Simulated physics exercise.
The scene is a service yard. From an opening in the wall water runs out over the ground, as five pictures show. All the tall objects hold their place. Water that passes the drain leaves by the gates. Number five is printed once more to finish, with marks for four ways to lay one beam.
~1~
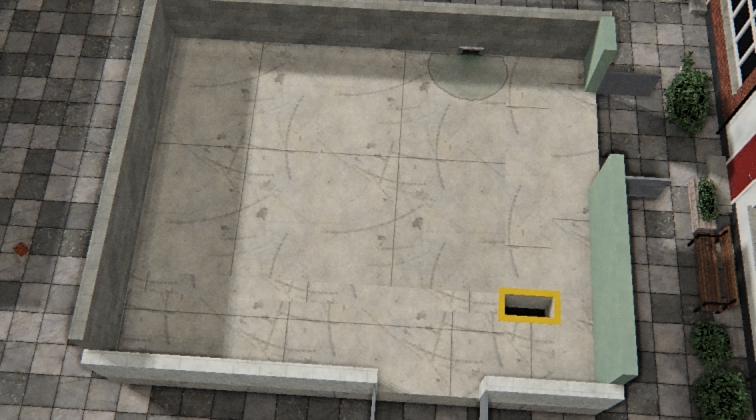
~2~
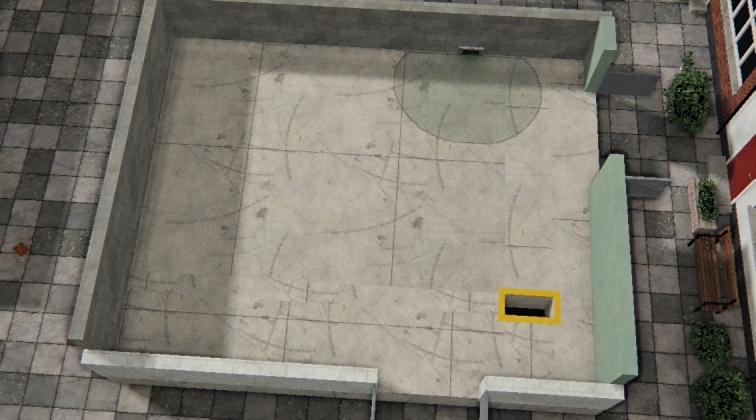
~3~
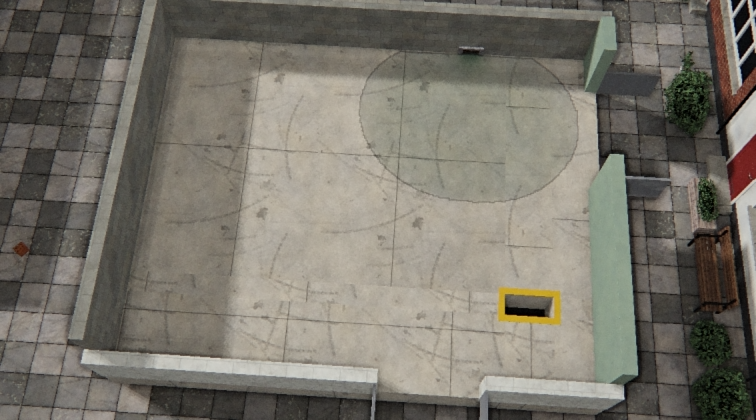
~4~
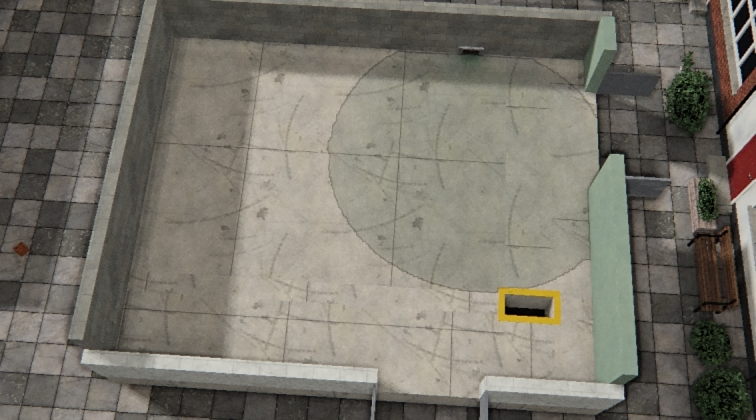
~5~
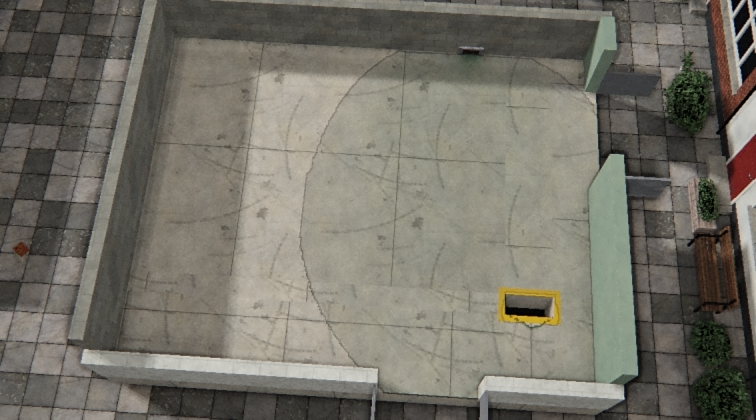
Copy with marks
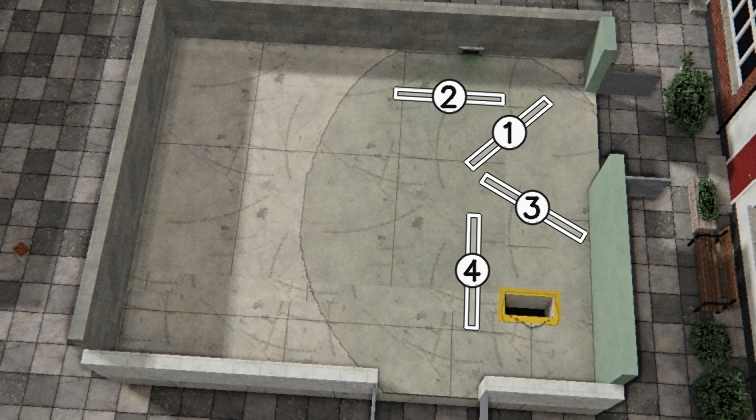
A thin sheet of water spreads from a small outfall in the back wall across the pale floor of a walled service yard, seen from high above. A yellow-rimmed drain pit sits at lower right, near green wall sections, open gates, shrubs and a brown bench. The rounded wet patch widens left and toward the near side, reaching the pit, which takes water, while the camera stays still.
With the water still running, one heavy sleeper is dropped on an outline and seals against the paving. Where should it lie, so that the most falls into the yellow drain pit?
Use spot 4.
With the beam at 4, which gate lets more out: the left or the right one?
The left gate.
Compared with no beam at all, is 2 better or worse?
It is worse.
On the marked copy, 1 from (469, 165) to (547, 100); 2 from (395, 93) to (503, 99); 3 from (483, 178) to (583, 237); 4 from (471, 327) to (474, 215).
For spot 1, about 8 % of the stream goes into the yellow drain pit, about 87 % out by the gates.
For spot 2, about 9 % of the stream goes into the yellow drain pit, about 86 % out by the gates.
For spot 3, about 17 % of the stream goes into the yellow drain pit, about 80 % out by the gates.
For spot 4, about 24 % of the stream goes into the yellow drain pit, about 73 % out by the gates.
